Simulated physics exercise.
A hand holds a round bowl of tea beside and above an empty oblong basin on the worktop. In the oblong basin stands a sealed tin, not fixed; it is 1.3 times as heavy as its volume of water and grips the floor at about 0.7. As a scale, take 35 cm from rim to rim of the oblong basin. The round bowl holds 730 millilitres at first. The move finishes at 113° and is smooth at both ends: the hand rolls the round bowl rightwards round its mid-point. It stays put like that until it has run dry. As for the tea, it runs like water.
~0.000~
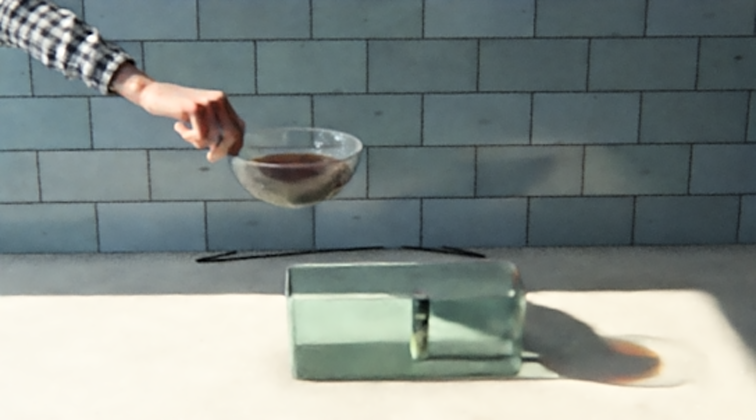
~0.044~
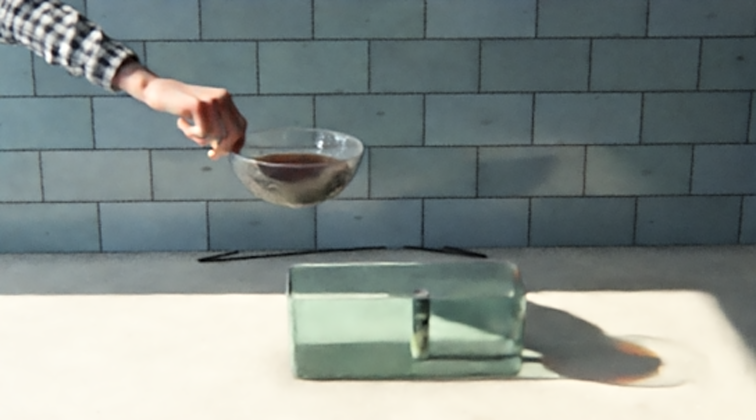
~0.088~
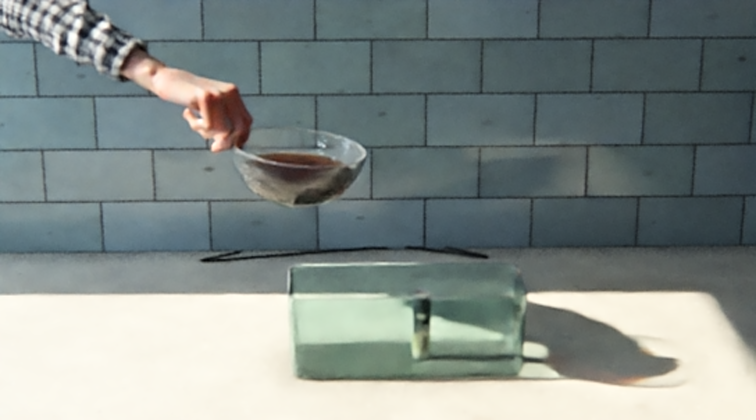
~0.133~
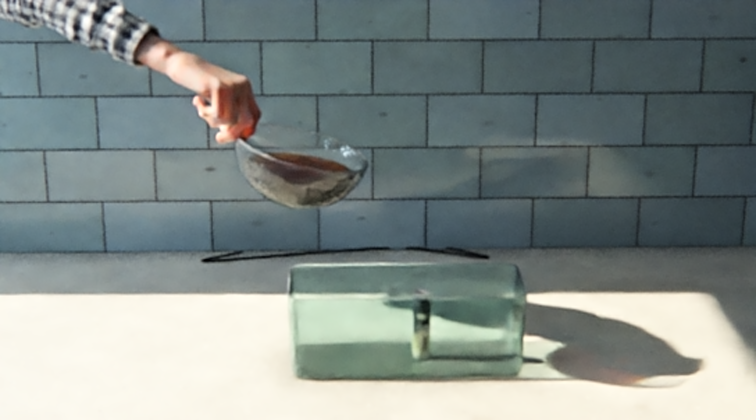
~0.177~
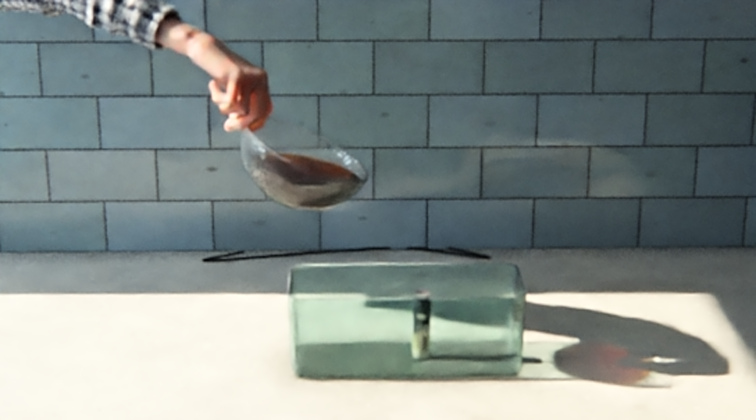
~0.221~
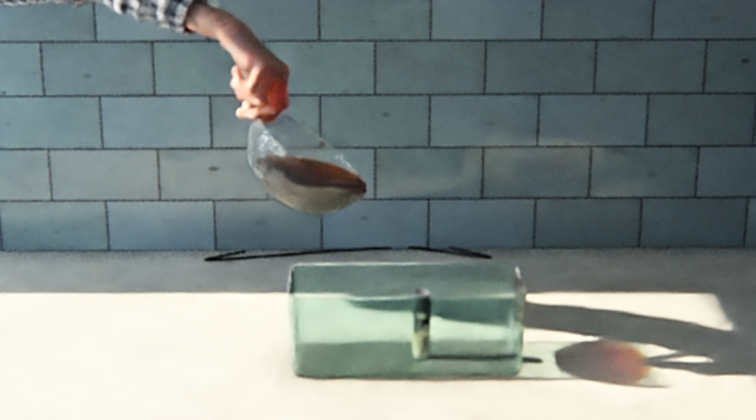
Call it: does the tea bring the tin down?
Call: Brought down.
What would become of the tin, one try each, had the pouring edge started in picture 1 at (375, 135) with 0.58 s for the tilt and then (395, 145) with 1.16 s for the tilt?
The tin overturns the first time and stays vertical the second time.
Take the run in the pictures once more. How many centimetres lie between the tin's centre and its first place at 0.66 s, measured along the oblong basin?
Close to 4 cm.
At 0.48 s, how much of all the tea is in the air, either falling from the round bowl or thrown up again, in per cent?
Near 42 per cent at that moment.
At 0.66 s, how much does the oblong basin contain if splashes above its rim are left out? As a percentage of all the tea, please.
The fraction sits near 94 in a hundred.
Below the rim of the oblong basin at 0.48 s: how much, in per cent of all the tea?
Near 58 in a hundred.
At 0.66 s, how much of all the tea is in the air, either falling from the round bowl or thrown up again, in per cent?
Close to 4 in every hundred parts.
Then, 0.48 s in, the tilt is 106° and 2 per cent is still to pour; the tin stands where it began.
Then, 0.66 s in, the tilt is 113° and 0 per cent is still to pour; the tin leans 21°.
Then, 0.86 s in, the tilt is 113° and 0 per cent is still to pour; the tin leans 56°.
Then, 1.07 s in, the tilt is 113° and 0 per cent is still to pour; the tin lies on its side.
Finally, the tin lies on its side.
